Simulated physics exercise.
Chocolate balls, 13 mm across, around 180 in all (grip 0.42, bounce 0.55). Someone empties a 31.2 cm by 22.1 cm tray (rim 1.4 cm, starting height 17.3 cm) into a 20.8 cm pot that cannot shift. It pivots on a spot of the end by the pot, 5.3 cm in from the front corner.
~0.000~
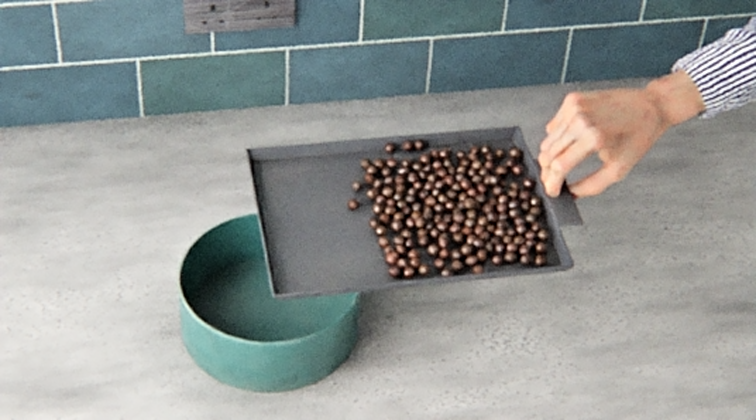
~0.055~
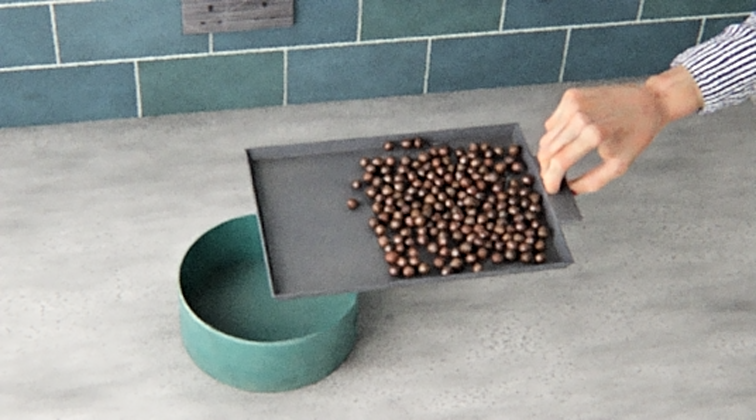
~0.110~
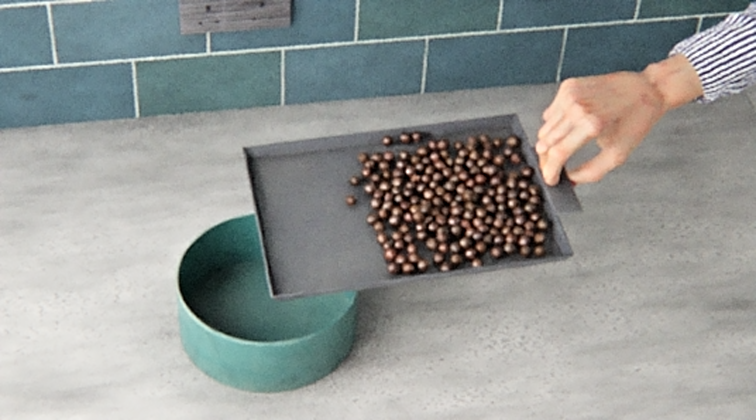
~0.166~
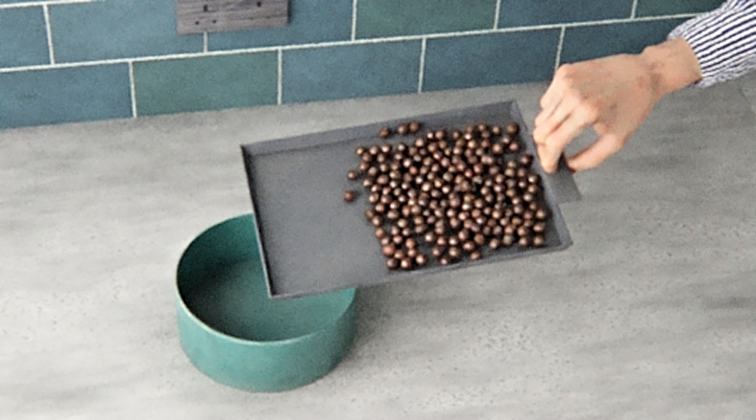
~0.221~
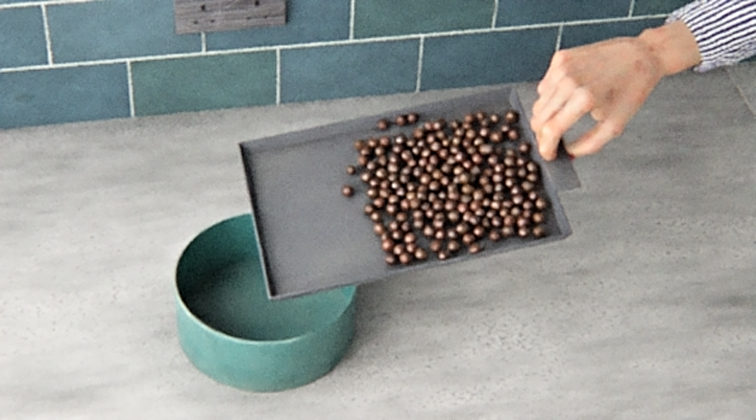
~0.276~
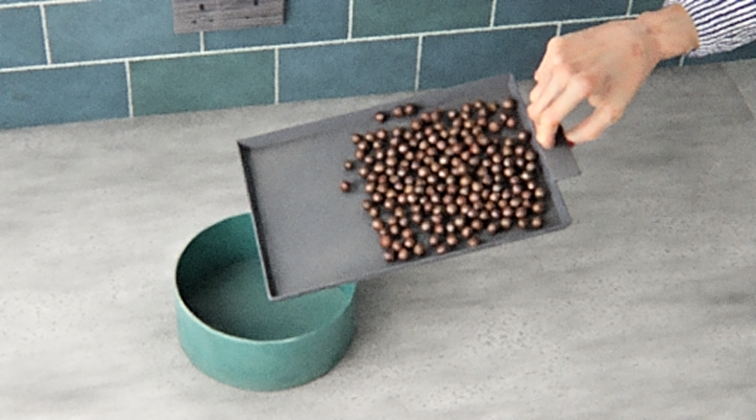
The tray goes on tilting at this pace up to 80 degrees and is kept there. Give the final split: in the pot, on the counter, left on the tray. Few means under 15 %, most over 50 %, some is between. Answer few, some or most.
Pot: Some, counter: Most, tray: Few.
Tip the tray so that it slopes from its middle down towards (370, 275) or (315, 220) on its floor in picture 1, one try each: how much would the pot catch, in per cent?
Some 0 and 75 per cent.
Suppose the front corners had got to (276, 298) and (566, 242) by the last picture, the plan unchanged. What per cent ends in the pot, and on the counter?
Pot 0, counter 100.
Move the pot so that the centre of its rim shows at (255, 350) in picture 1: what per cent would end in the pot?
Some 95 per cent.
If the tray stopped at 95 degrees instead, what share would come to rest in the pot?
It would be near 30 per cent.
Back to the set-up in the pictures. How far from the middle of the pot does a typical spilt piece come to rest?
About 22 cm.
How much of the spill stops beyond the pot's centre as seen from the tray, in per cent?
Roughly 90 per cent.
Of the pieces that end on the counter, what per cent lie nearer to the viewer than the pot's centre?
Roughly 100 per cent.
Then, at 0.83 s, tilt 44 degrees; the tray holds 80 %, the pot 0 %.
Then, at 1.20 s, tilt 66 degrees; the tray holds 25 %, the pot 15 %.
Then, at 1.66 s, tilt 80 degrees; the tray holds 0 %, the pot 30 %.
In the end, at 2.4 s, pot 30 %, counter 70 %, tray 0 %.
